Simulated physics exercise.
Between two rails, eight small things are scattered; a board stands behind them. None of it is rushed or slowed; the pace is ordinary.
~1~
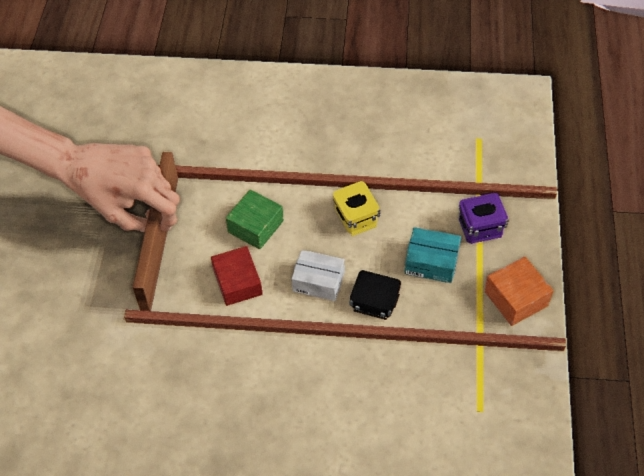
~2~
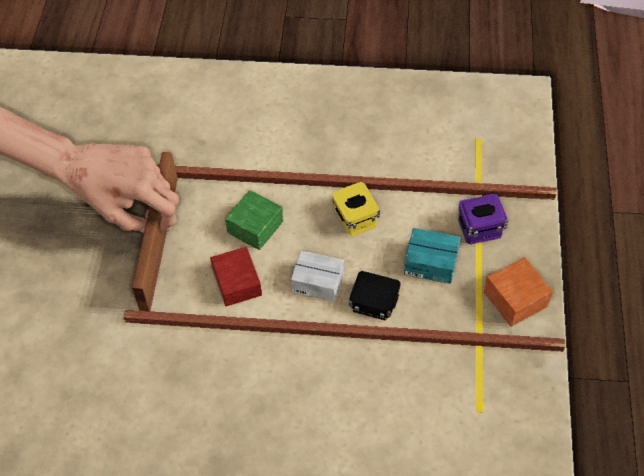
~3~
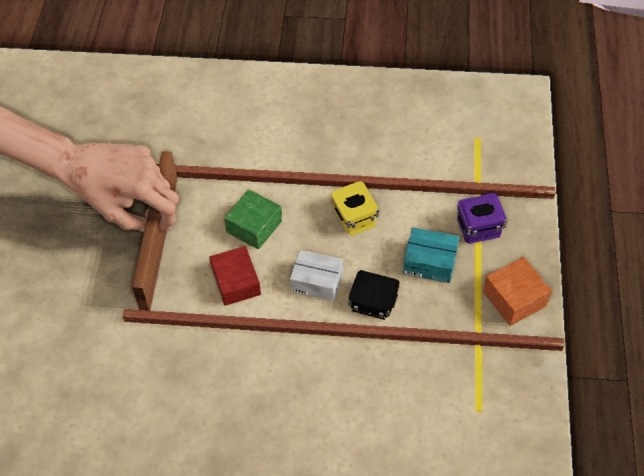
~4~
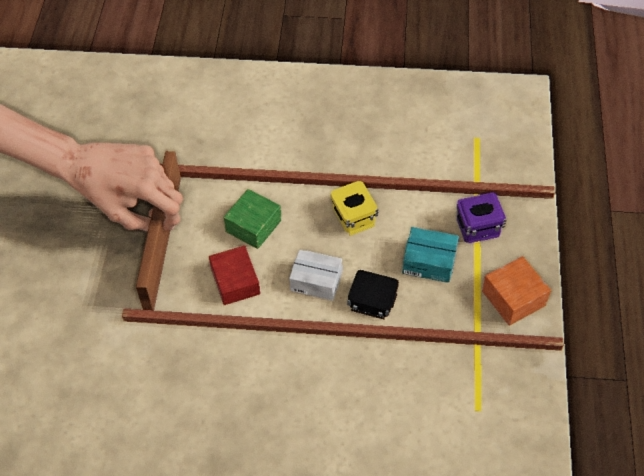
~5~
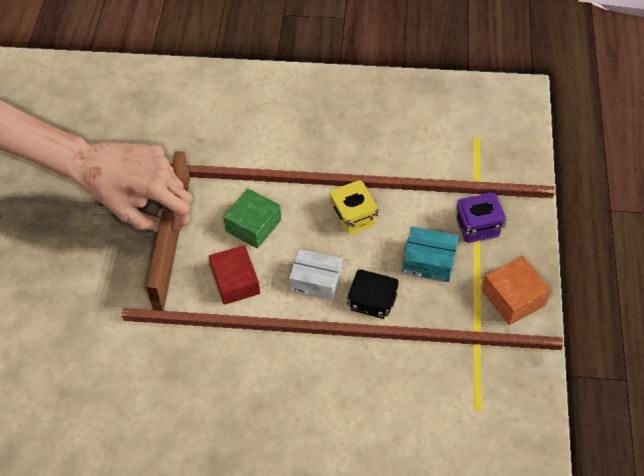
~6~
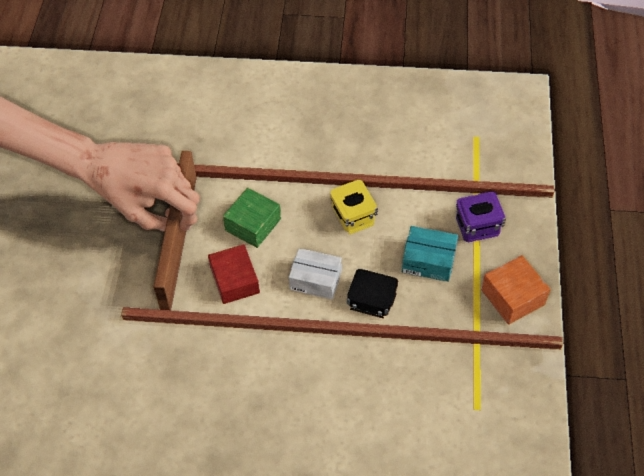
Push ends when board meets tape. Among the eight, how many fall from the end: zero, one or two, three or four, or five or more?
Once the push stops, three or four will be gone from the table.
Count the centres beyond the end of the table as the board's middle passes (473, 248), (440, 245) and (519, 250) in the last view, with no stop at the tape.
Taking the three positions in turn, the counts come to 4, 1 and 6.
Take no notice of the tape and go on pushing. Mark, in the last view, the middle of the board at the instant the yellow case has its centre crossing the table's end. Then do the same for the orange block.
At (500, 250) for the yellow case; at (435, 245) for the orange block.
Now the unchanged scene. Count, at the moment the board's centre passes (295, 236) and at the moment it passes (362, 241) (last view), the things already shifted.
It comes to 5 for the first spot, 7 for the other.
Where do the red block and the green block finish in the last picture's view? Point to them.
One is at about (497, 297), the other at about (498, 225).
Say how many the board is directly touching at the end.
So the total is 2.
Early on, none off yet; orange block at rest near (515, 290); purple case at rest near (479, 217); turquoise box at rest near (430, 254).
A while later, none off yet; orange block moving near (523, 288); purple case travelled a little near (494, 207); turquoise box travelled about its own width near (481, 253).
Finally, the number that fall off is three or four; lost, black case, turquoise box, purple case and orange block.
